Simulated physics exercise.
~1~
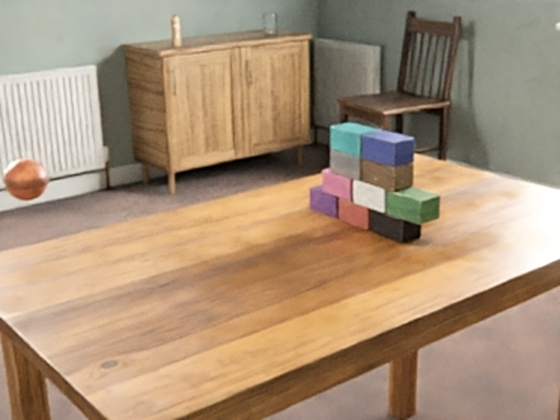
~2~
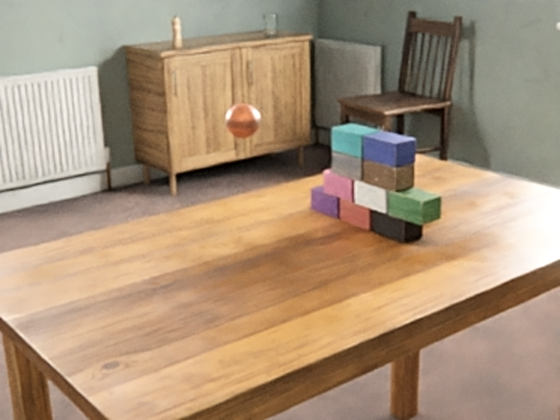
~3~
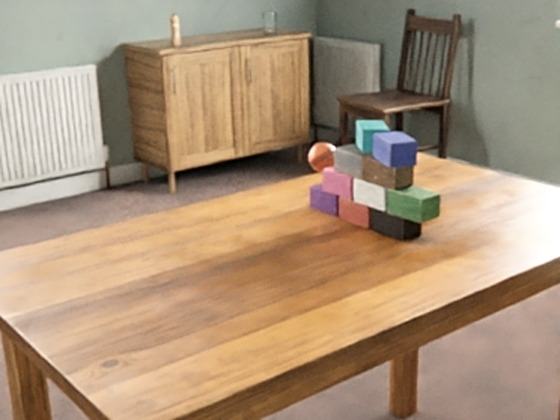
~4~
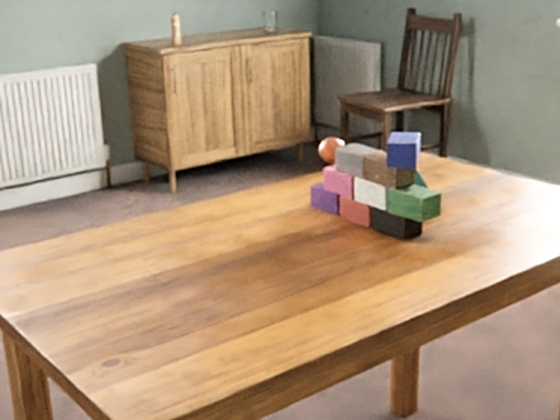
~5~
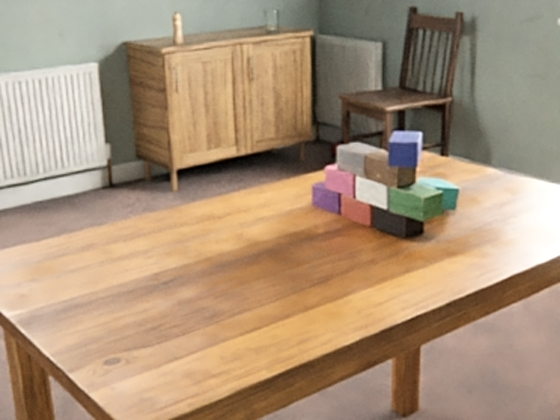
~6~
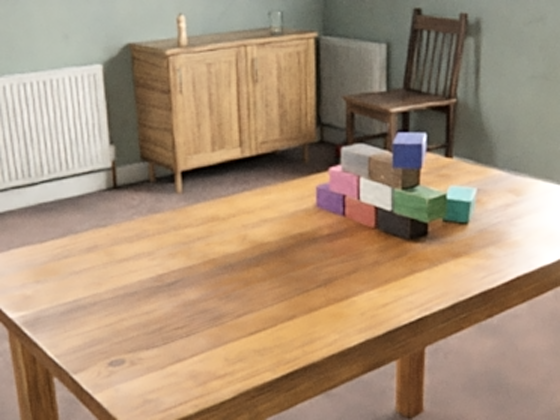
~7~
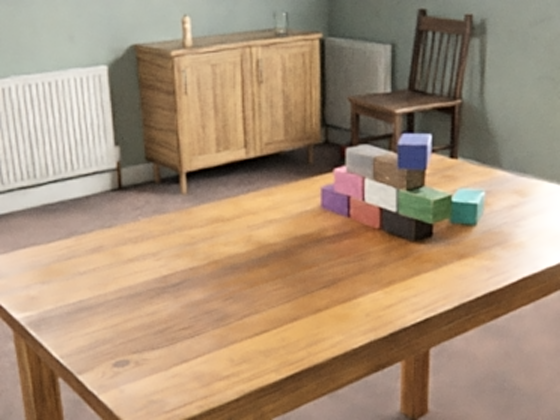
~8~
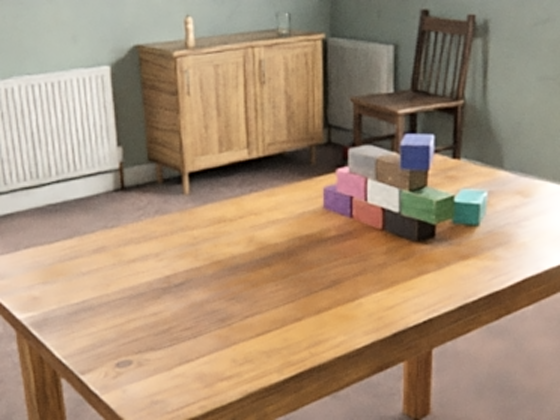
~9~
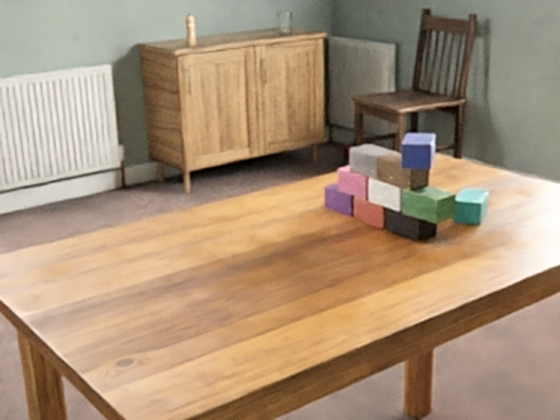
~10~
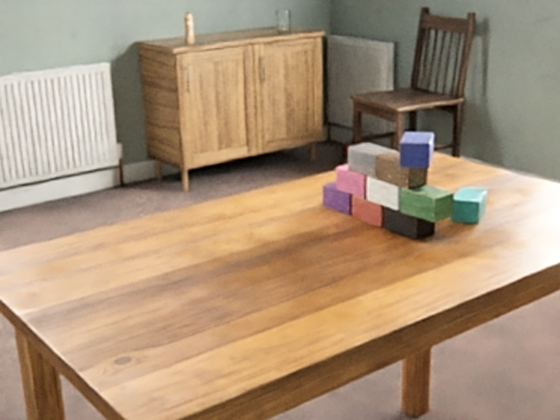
The footage shows an orange ball flying in from the left and striking a stack of coloured blocks on a wooden table, knocking the turquoise block off the top to rest on the right, while the blue block shifts slightly but stays on top.
